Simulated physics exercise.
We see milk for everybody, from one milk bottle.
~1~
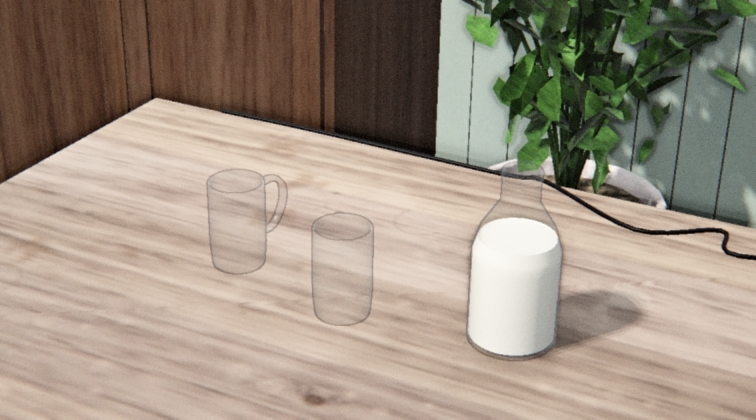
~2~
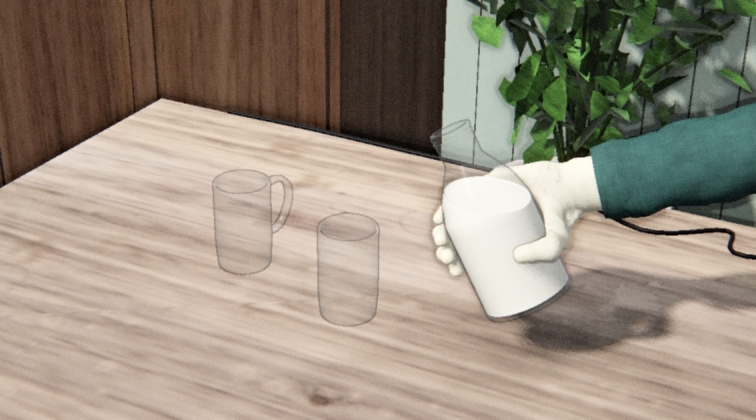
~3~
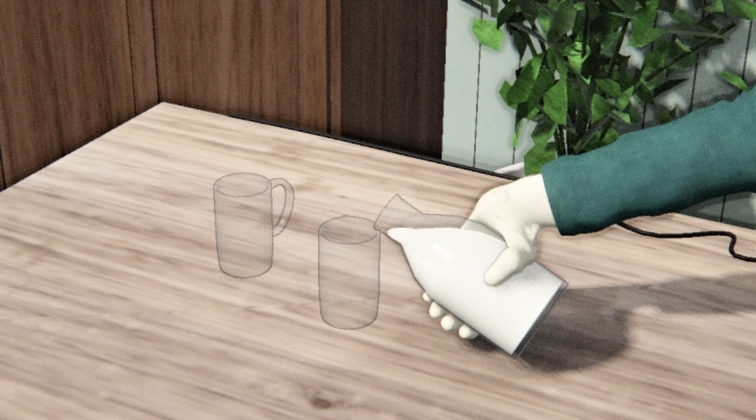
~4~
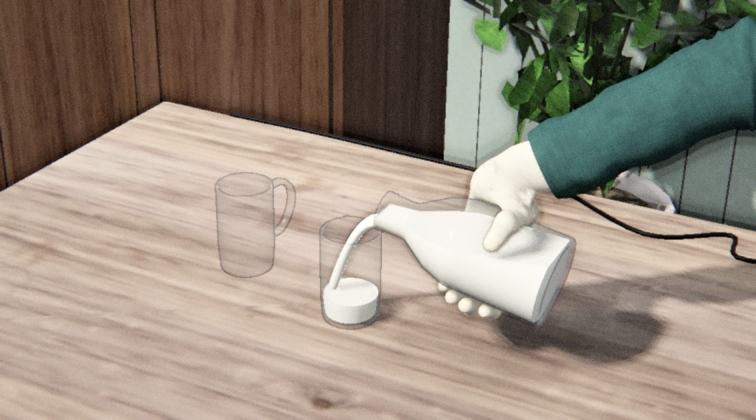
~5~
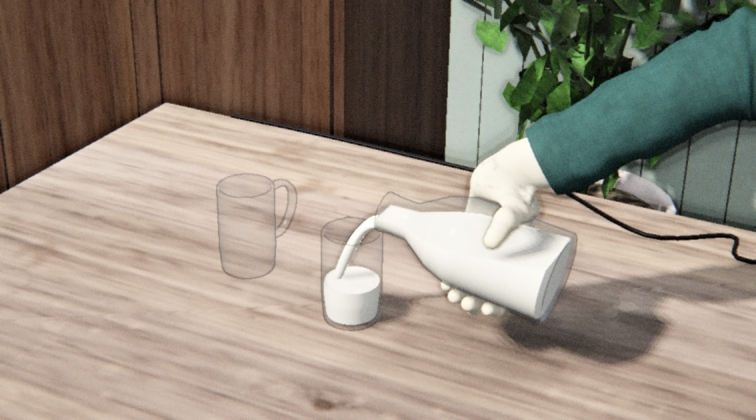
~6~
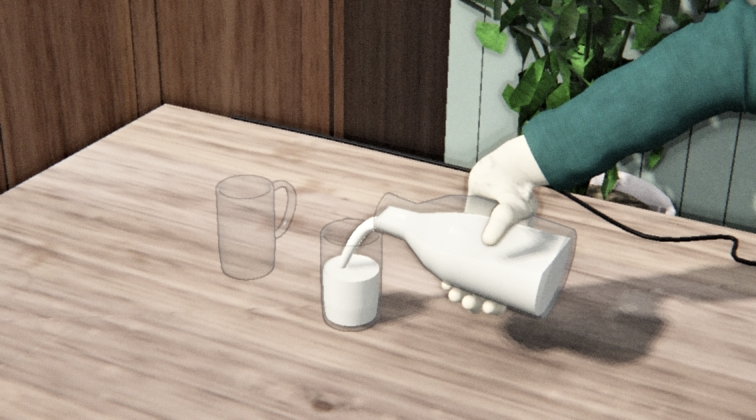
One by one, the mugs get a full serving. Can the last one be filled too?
It will do.
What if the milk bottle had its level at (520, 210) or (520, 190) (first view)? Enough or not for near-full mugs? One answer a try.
In that order: Suffices, goes round.
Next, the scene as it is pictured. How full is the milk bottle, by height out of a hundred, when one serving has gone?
About 40 per cent.
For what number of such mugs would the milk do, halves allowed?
Some 3.0 of them.
Shortly, the first is about three quarters full.
Then, the first is done and the milk bottle has about two thirds of its load.
At the finish, both are full and about a third of the milk is over.
